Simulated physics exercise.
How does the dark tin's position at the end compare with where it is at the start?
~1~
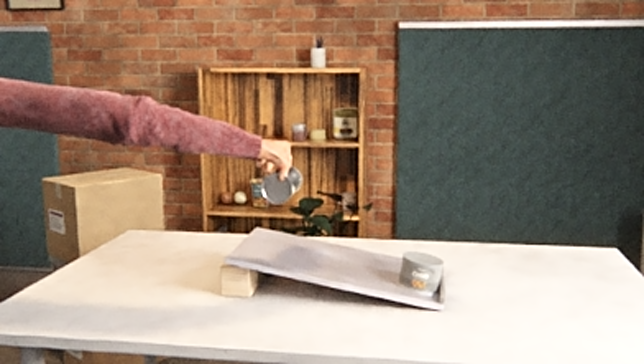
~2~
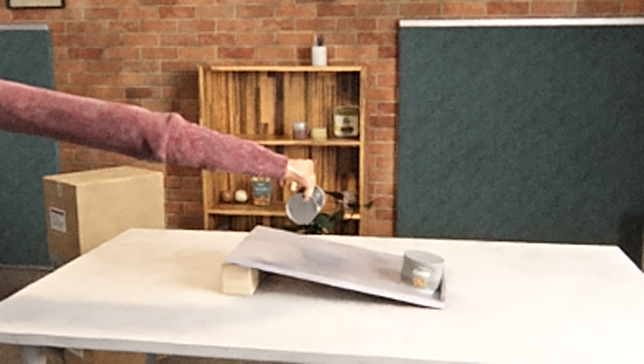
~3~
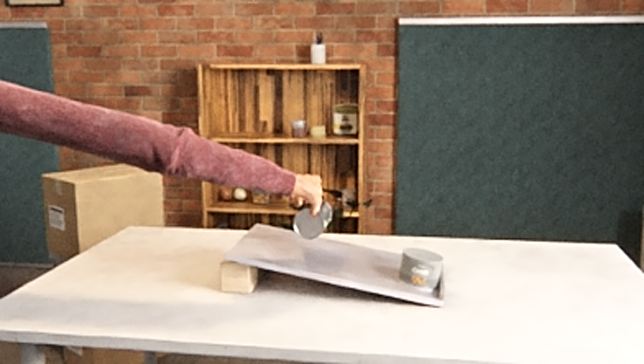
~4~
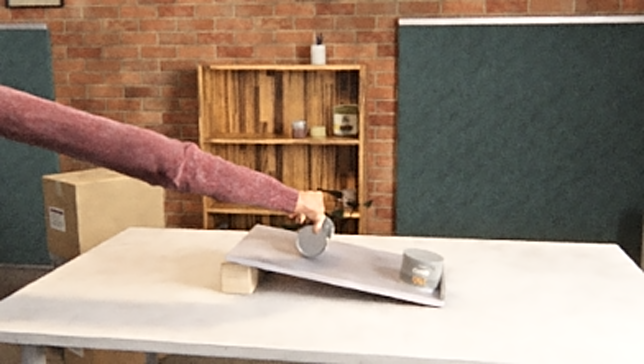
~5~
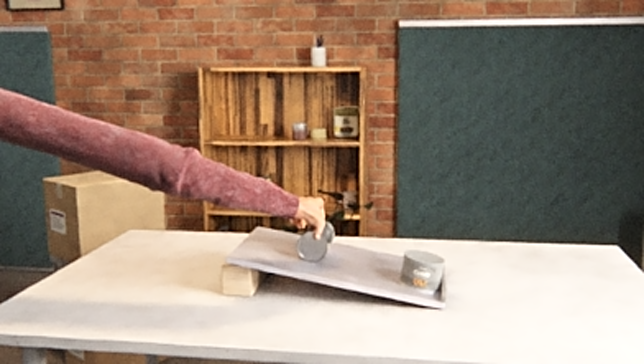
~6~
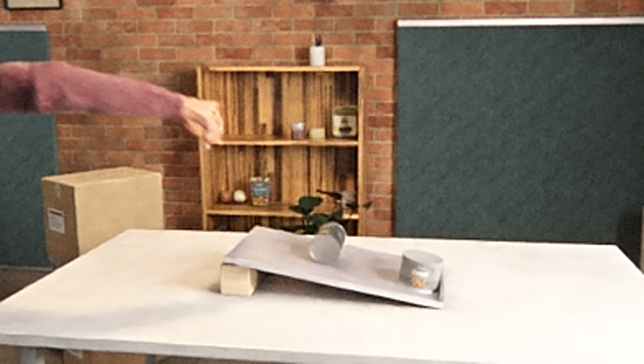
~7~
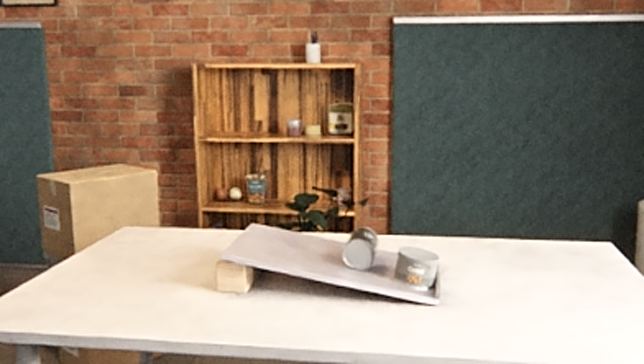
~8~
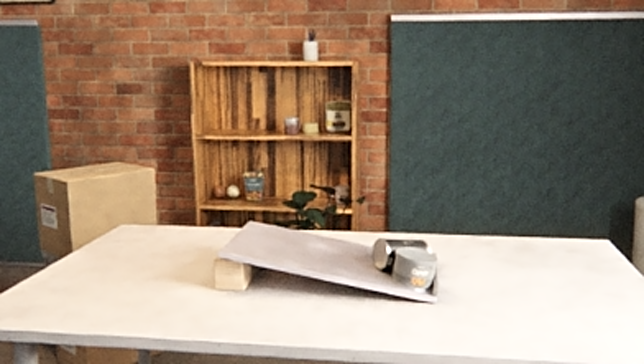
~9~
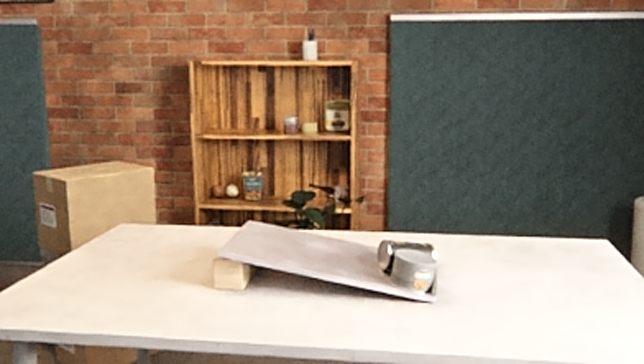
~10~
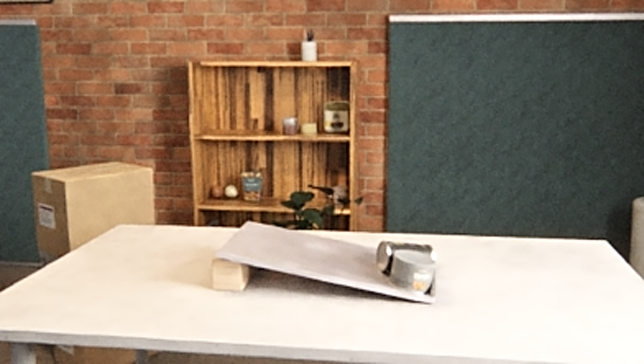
At the start it is held in the hand above the raised part of the board, and at the end it lies further right and lower down, against the grey tub near the board's low end.
